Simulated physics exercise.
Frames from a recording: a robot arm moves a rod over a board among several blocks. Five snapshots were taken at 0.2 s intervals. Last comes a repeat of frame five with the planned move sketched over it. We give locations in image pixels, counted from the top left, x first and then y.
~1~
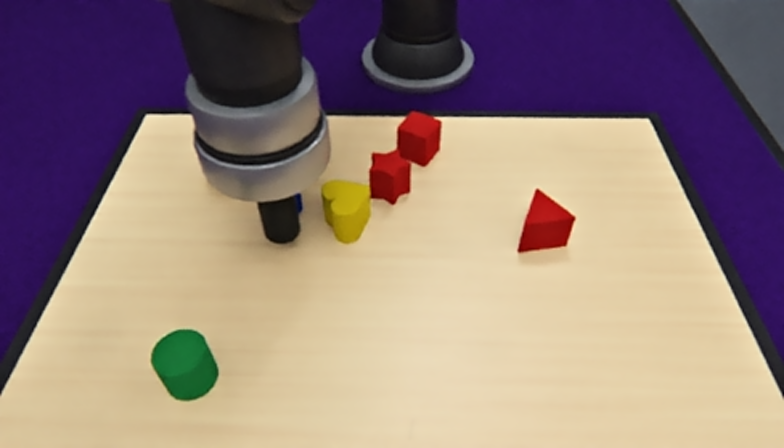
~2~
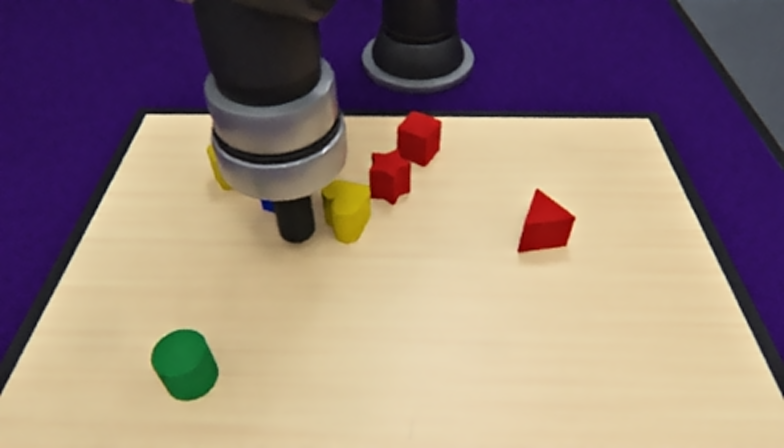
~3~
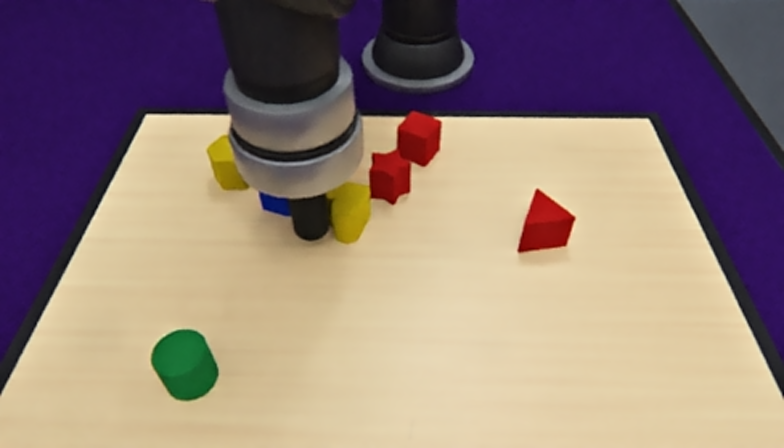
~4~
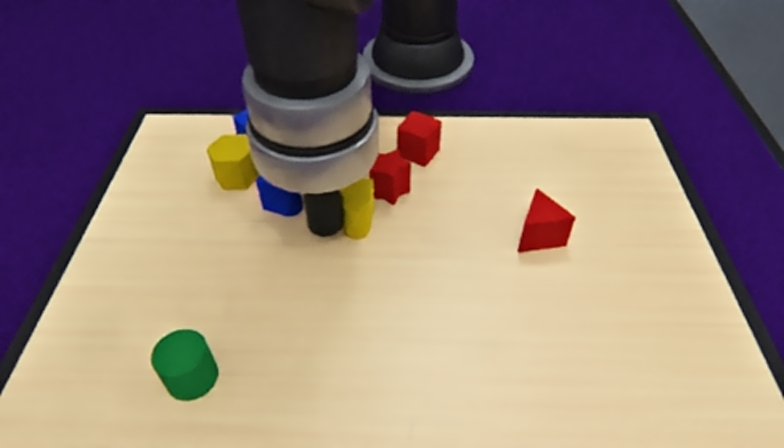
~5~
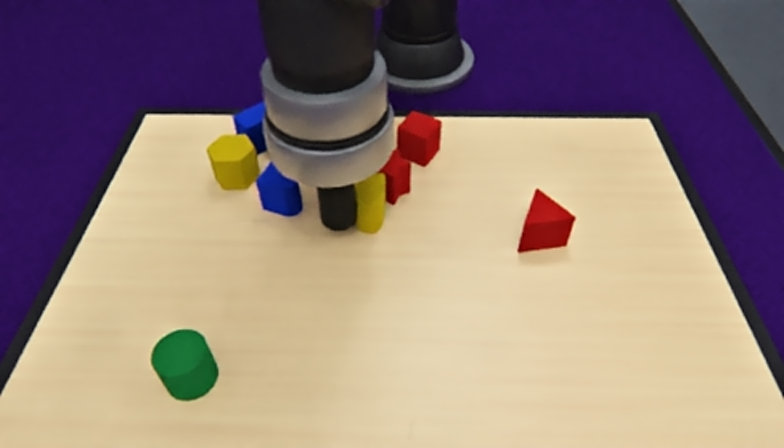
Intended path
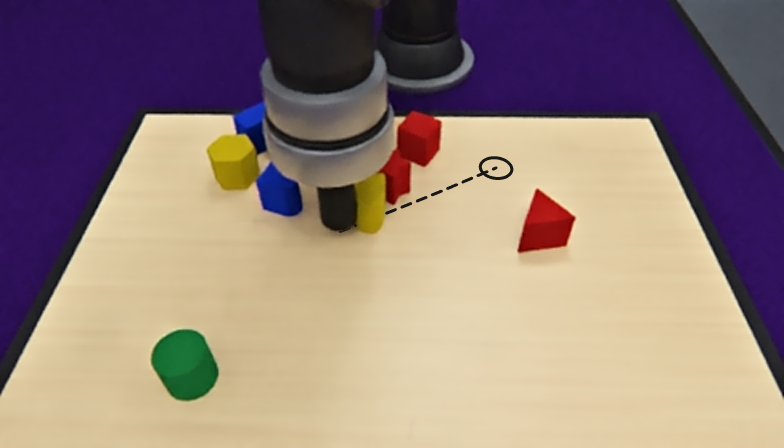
The robot arm moves its rod right, nudging a yellow block toward the red star block.
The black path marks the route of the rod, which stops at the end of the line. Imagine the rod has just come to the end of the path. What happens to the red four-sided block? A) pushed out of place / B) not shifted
Option A.
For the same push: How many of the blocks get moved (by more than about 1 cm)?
I'd say three or more blocks get shifted by more than about 1 cm.
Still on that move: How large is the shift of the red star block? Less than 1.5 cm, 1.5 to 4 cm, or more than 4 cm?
Beyond 4 cm.
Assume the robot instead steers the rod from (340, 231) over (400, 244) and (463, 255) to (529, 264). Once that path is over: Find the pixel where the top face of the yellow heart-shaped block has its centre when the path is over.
Put as a pixel place, it's (386, 187).
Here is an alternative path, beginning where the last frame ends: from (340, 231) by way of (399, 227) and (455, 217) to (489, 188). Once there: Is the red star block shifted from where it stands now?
Yes, it checks out.
The drawn path runs from (340, 231) to (496, 168).
The first path, step by step. One third of the way, rod at (398, 197); yellow heart-shaped block at (420, 163); red star block at (413, 140), turned 30° anticlockwise; red four-sided block at (423, 119).
Two thirds of the way, rod at (451, 176); yellow heart-shaped block at (466, 140), turned 25° anticlockwise; red star block at (433, 129), turned 70° anticlockwise; red four-sided block at (423, 106), turned 25° anticlockwise.
At the end, rod at (498, 156); blue heart-shaped block not moved; yellow heart-shaped block at (488, 121), turned 65° anticlockwise; red star block at (437, 128), turned 85° anticlockwise; red four-sided block at (422, 106), turned 25° anticlockwise.
